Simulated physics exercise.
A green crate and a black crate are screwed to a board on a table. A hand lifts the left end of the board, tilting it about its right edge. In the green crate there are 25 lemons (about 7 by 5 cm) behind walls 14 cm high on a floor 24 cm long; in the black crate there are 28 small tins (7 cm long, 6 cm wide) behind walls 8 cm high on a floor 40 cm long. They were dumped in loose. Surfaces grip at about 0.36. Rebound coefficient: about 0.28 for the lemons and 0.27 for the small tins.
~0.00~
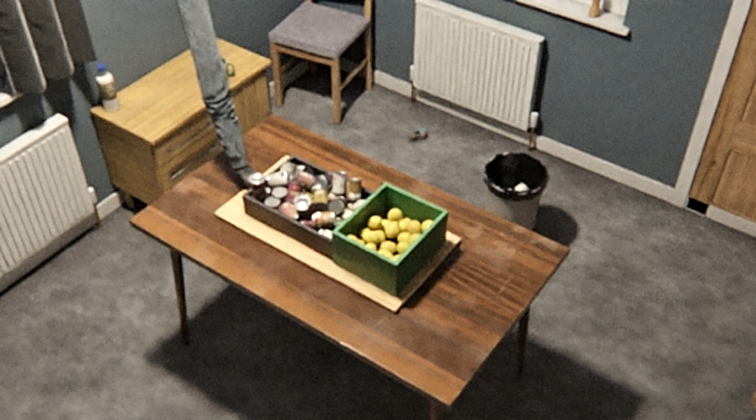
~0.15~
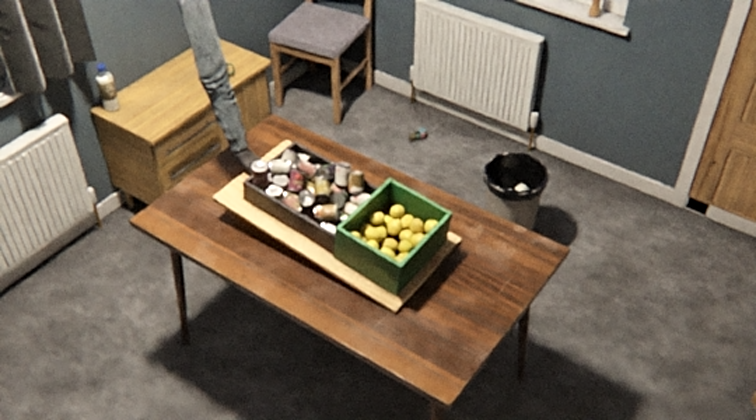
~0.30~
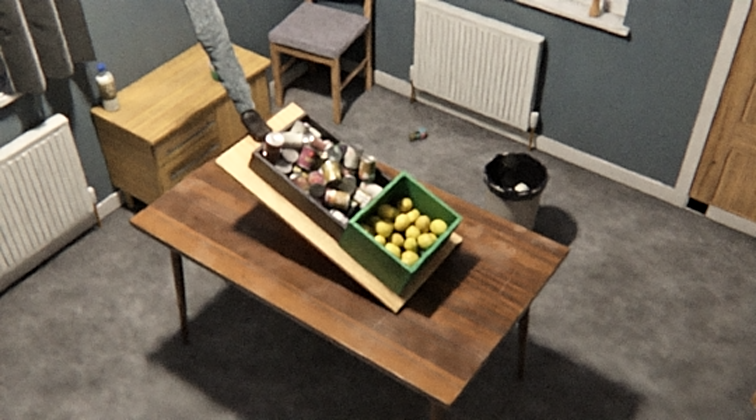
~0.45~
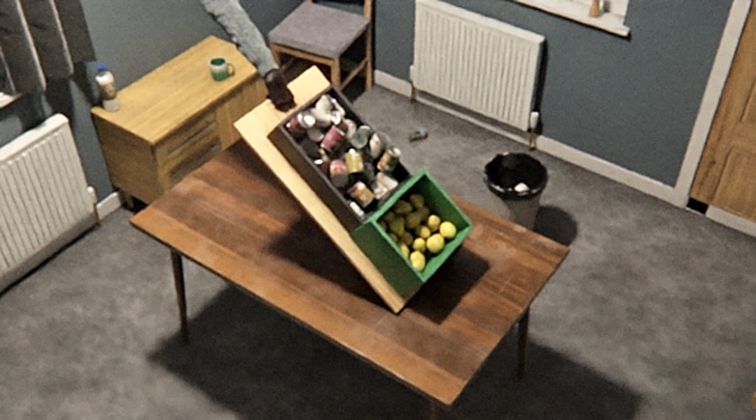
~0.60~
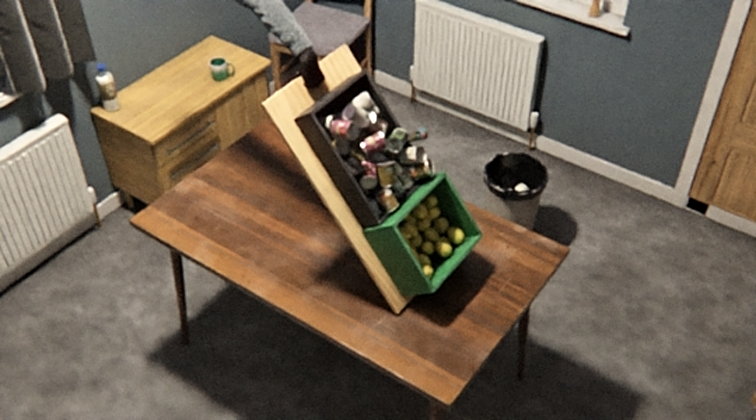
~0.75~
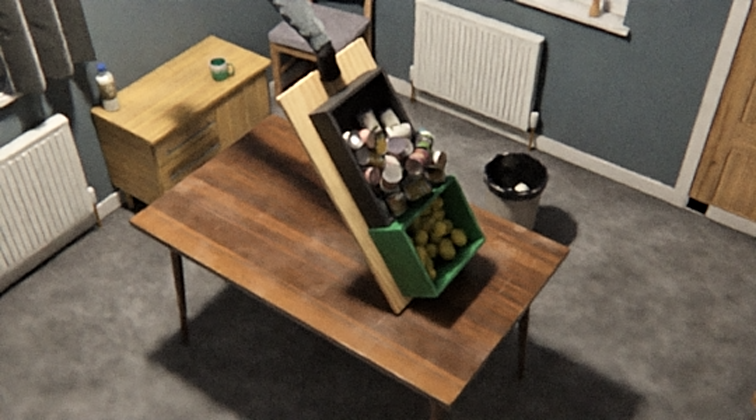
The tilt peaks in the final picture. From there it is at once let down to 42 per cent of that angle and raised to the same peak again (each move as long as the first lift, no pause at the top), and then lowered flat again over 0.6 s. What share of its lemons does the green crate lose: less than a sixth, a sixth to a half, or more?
It sheds less than a sixth of them.
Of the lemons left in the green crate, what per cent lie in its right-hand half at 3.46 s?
About 60 per cent.
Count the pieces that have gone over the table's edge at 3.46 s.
Some 5 pieces.
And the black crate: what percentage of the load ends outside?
About: Black crate 20 per cent.
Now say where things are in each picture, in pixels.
In the first picture (each is followed by its nearest rim corner in this view, unless another is named), green crate, (394, 262); black crate (by its farthest rim corner), (295, 156); 0° from level; none out.
The second picture shows green crate, (399, 264); black crate, (297, 143); 6° from level.
The third picture shows green crate, (410, 269); 20° from level.
The fourth picture shows green crate, (423, 279); 37° from level.
The fifth picture shows green crate, (433, 288); 51° from level.
The sixth picture shows green crate, (436, 292); 57° from level; none out.
After 1.18 s, tilt 37°; green crate 25 in, 0 out and black crate 21 in, 7 out.
After 1.72 s, tilt 31°; green crate 25 in, 0 out and black crate 21 in, 7 out.
After 2.48 s, tilt 38°; green crate 25 in, 0 out and black crate 21 in, 7 out.
Outcome (at 3.46 s), green crate 25 in, 0 out and black crate 21 in, 7 out. Asked share, 0 of 25, 0 per cent.
